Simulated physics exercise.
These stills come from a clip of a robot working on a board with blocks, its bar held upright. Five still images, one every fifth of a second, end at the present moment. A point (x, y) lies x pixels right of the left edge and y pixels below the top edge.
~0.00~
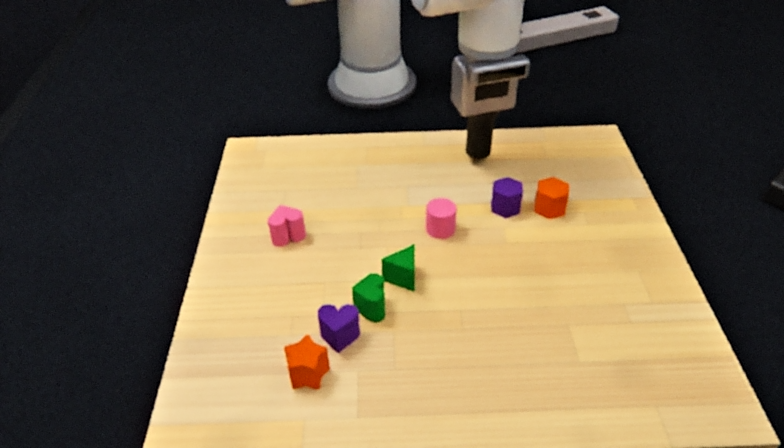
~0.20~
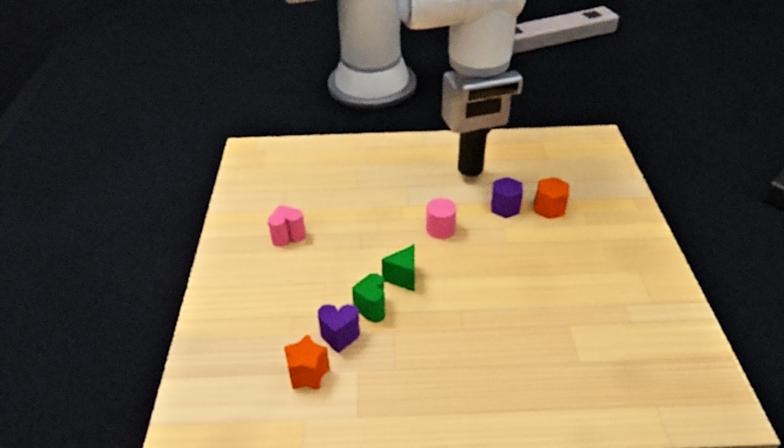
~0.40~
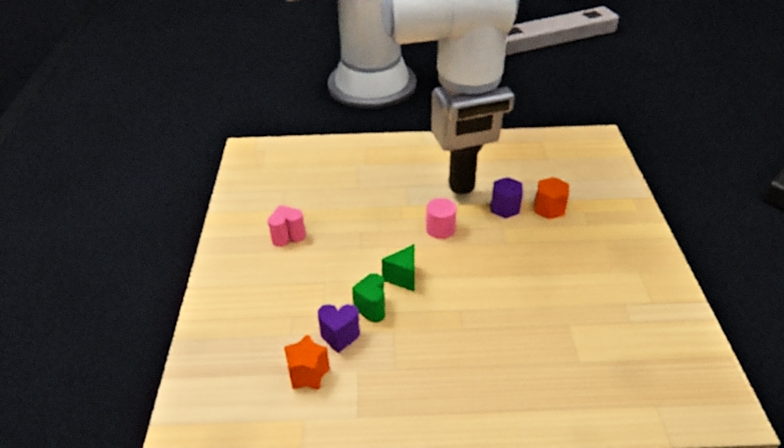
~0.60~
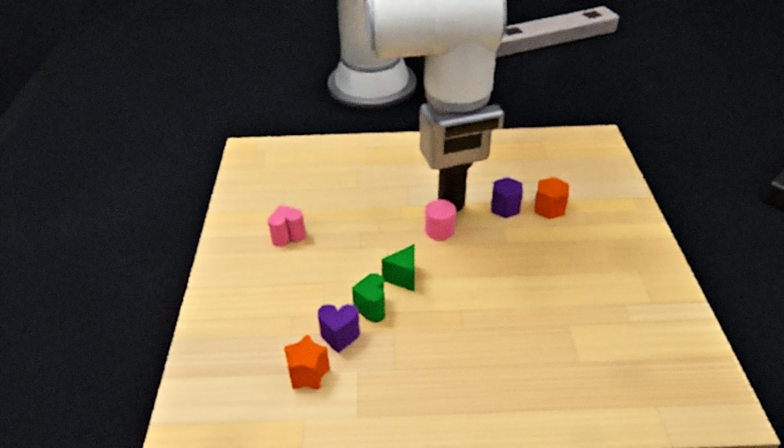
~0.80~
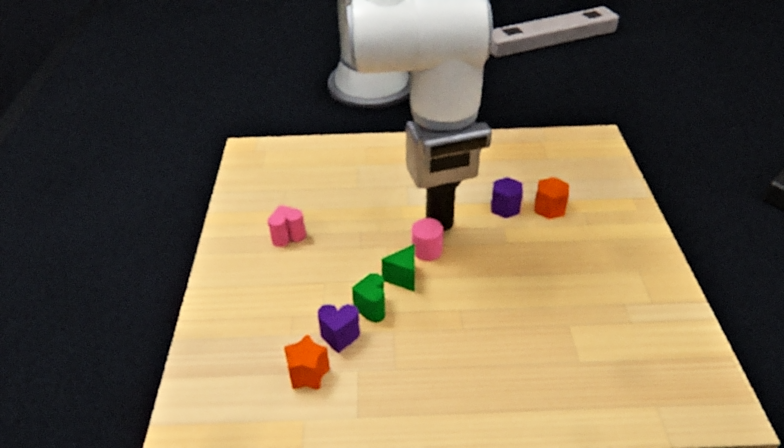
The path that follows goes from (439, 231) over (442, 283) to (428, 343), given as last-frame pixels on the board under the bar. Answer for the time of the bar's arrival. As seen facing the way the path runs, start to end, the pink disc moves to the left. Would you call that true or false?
The claim does not hold.
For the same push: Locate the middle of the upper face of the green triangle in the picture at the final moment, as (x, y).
I think it will end close to (384, 262).
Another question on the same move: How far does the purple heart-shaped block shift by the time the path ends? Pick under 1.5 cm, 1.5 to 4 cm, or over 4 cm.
The under 1.5 cm band.
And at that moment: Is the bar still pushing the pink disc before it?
No.
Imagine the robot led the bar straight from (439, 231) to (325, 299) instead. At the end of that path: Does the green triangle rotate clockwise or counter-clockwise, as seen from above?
The block spins clockwise.
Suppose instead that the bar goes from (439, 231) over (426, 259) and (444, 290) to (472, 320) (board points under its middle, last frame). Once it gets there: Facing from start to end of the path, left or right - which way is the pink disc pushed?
Its shift is rightward.
On the path given first. One third of the way, bar (443, 256); green triangle (390, 262), turned 35° anticlockwise; pink disc (413, 250).
Two thirds of the way, bar (440, 293); green triangle (384, 262), turned 35° anticlockwise; pink disc (411, 254).
At the end, bar (428, 334); purple heart-shaped block unmoved; green heart-shaped block unmoved; green triangle (384, 262), turned 35° anticlockwise; pink disc (411, 254).
